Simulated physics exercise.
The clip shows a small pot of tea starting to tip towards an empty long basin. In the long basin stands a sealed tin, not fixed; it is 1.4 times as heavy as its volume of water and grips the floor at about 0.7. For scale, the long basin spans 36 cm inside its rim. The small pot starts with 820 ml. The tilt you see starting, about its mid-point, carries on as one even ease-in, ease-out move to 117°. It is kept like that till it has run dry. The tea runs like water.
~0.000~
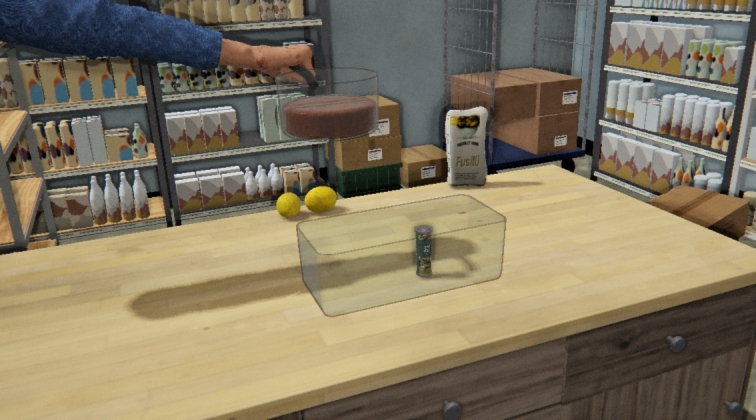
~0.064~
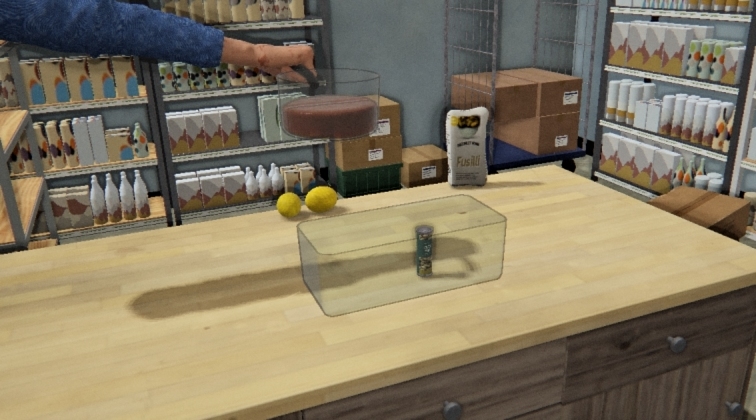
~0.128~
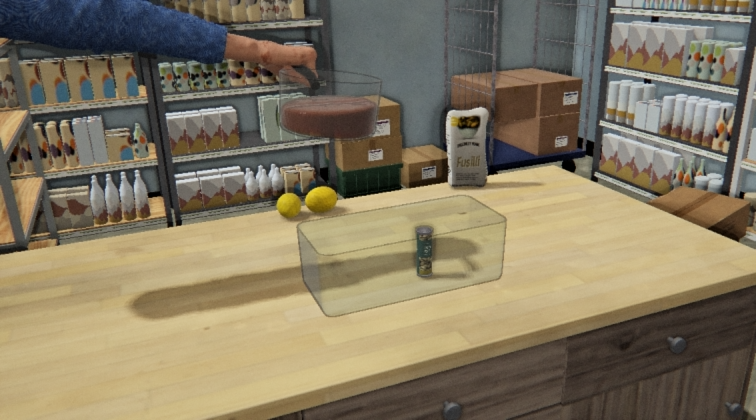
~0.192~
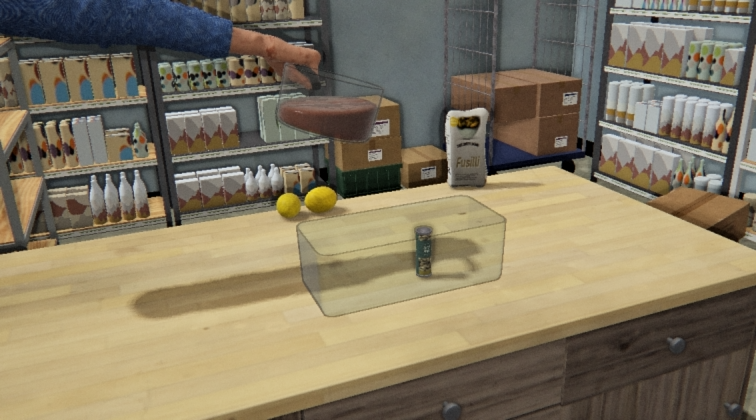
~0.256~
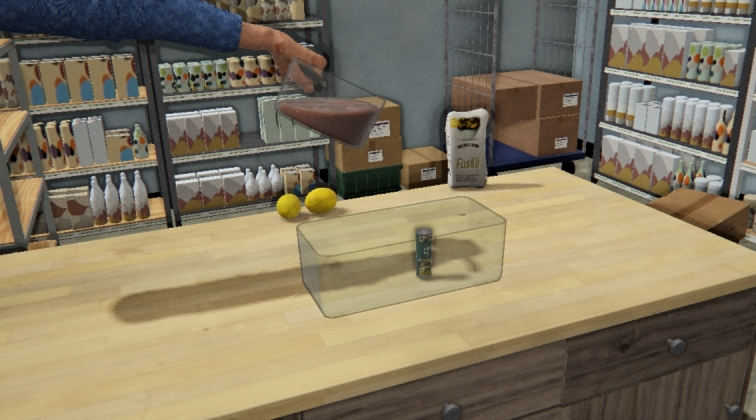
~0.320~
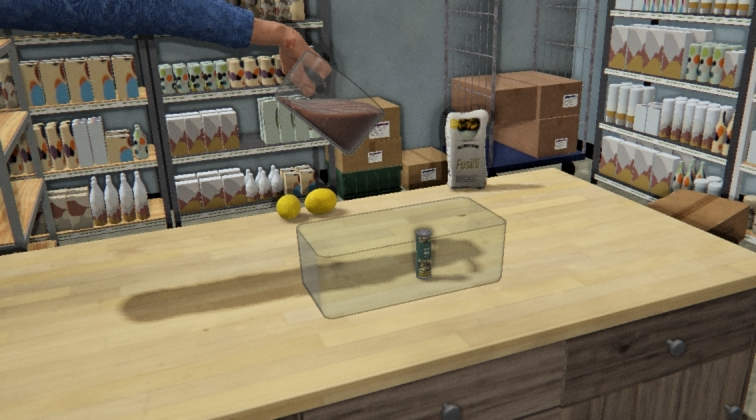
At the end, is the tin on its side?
The tin falls.
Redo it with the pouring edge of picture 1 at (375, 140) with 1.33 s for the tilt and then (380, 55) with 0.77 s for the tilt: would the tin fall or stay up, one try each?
First it remains upright; then it topples.
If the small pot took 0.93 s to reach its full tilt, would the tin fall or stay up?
The tin goes over.
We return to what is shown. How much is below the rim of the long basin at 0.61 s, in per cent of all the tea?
Some 18 per cent.
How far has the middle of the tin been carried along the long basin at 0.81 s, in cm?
About 3 cm.
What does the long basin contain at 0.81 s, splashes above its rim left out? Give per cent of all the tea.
Near 80 in a hundred.
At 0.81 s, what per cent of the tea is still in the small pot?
Near 4 in a hundred.
Then, 0.61 s in, the tilt is 104° and 27 per cent is still to pour; the tin stands where it began.
Then, 0.81 s in, the tilt is 117° and 4 per cent is still to pour; the tin leans 14°.
Then, 1.03 s in, the tilt is 117° and 0 per cent is still to pour; the tin lies on its side.
Then, 1.27 s in, the tilt is 117° and 0 per cent is still to pour; the tin lies on its side.
Finally, the tin lies on its side.
